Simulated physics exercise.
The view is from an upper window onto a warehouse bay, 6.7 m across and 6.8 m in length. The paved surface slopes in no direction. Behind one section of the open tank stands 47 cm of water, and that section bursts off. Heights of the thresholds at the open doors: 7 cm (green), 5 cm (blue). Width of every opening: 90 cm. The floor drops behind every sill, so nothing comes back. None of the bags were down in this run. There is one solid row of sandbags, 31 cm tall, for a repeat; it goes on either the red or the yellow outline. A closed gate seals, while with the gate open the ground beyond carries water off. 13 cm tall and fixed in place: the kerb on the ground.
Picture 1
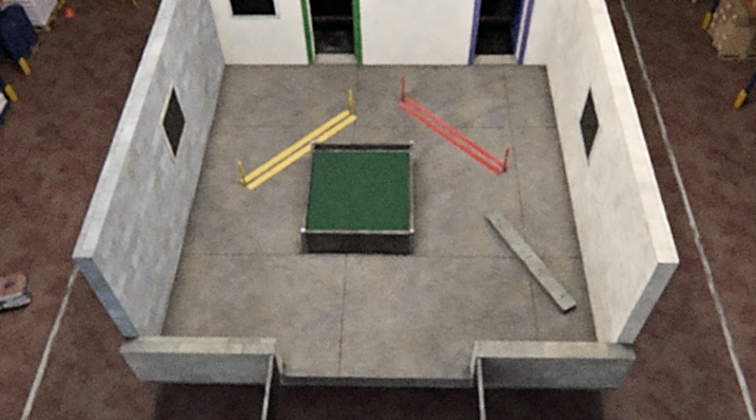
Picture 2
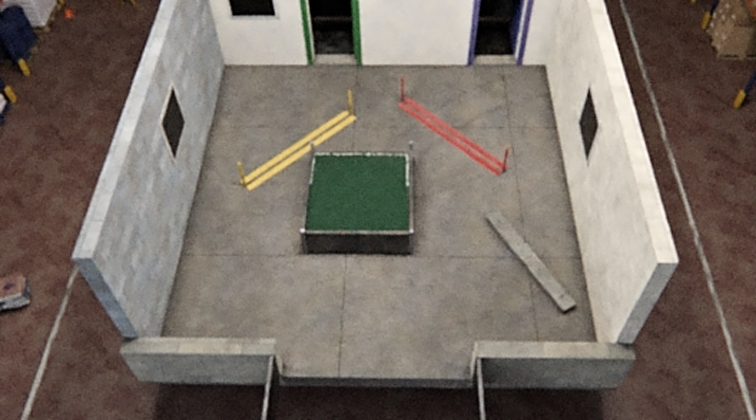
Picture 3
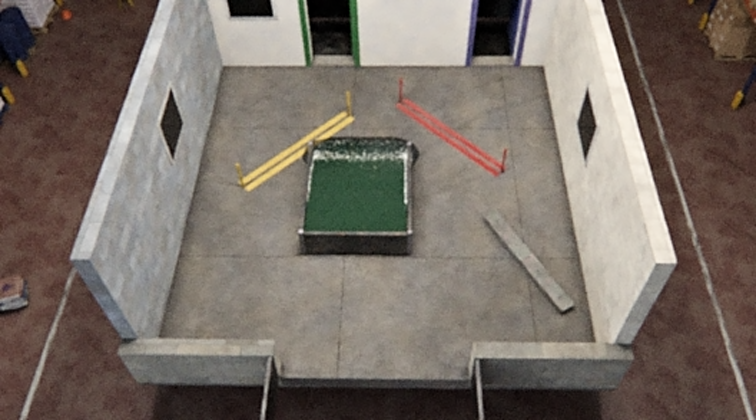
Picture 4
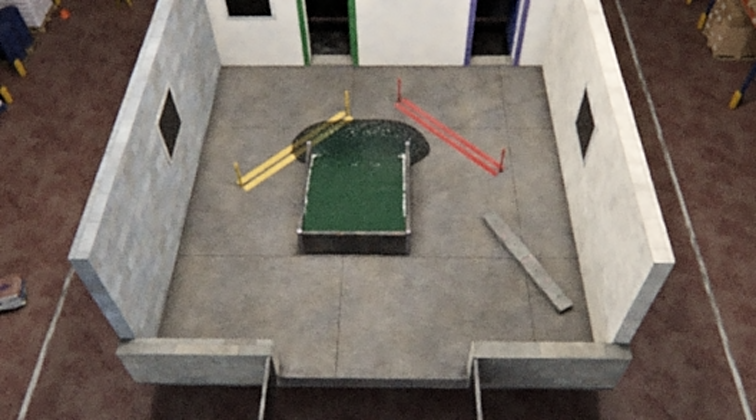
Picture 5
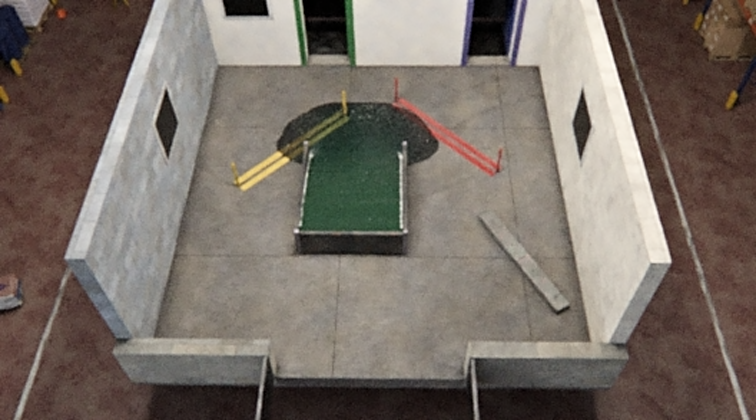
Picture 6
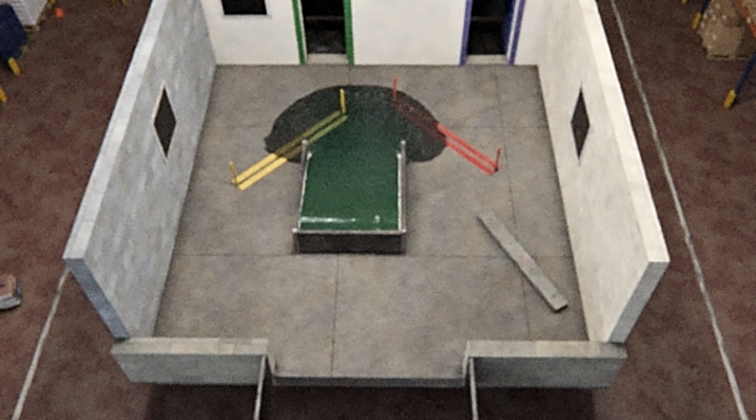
Dark water pours from the far side of a green tank and spreads across grey paving.
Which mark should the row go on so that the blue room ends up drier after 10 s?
On the red mark.
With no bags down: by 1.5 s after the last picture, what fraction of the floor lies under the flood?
Wet share: Around 25 %.
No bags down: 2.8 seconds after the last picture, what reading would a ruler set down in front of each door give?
Depths in centimetres: Green 15, blue 8.
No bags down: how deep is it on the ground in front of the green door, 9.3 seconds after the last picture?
About 3.5 cm deep.
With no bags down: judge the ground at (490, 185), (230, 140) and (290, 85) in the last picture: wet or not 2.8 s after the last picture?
Bone dry, bone dry, soaked.
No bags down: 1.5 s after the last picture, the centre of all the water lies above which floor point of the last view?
Roughly (358, 138) in the last view.
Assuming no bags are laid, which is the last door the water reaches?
Blue.
Then, 0.7 s after the last picture water covers 20 % of the floor and is deepest (26 cm) near (363, 67) in the run without bags; in at the blue door, 0 L with no bags, 0 L with the row on red, 0 L on yellow.
Then, 1.5 s after the last picture water covers 25 % of the floor and is deepest (24 cm) near (372, 67) in the run without bags; in at the blue door, 0 L with no bags, 0 L with the row on red, 0 L on yellow.
Then, 2.8 s after the last picture water covers 30 % of the floor and is deepest (21 cm) near (538, 73) in the run without bags; in at the blue door, 8 L with no bags, 0 L with the row on red, 27 L on yellow.
Then, 5.3 s after the last picture water covers 60 % of the floor and is deepest (10 cm) near (216, 72) in the run without bags; in at the blue door, 19 L with no bags, 0 L with the row on red, 80 L on yellow.
Then, 9.3 s after the last picture water covers 80 % of the floor and is deepest (8 cm) near (555, 281) in the run without bags; in at the blue door, 28 L with no bags, 0 L with the row on red, 97 L on yellow.
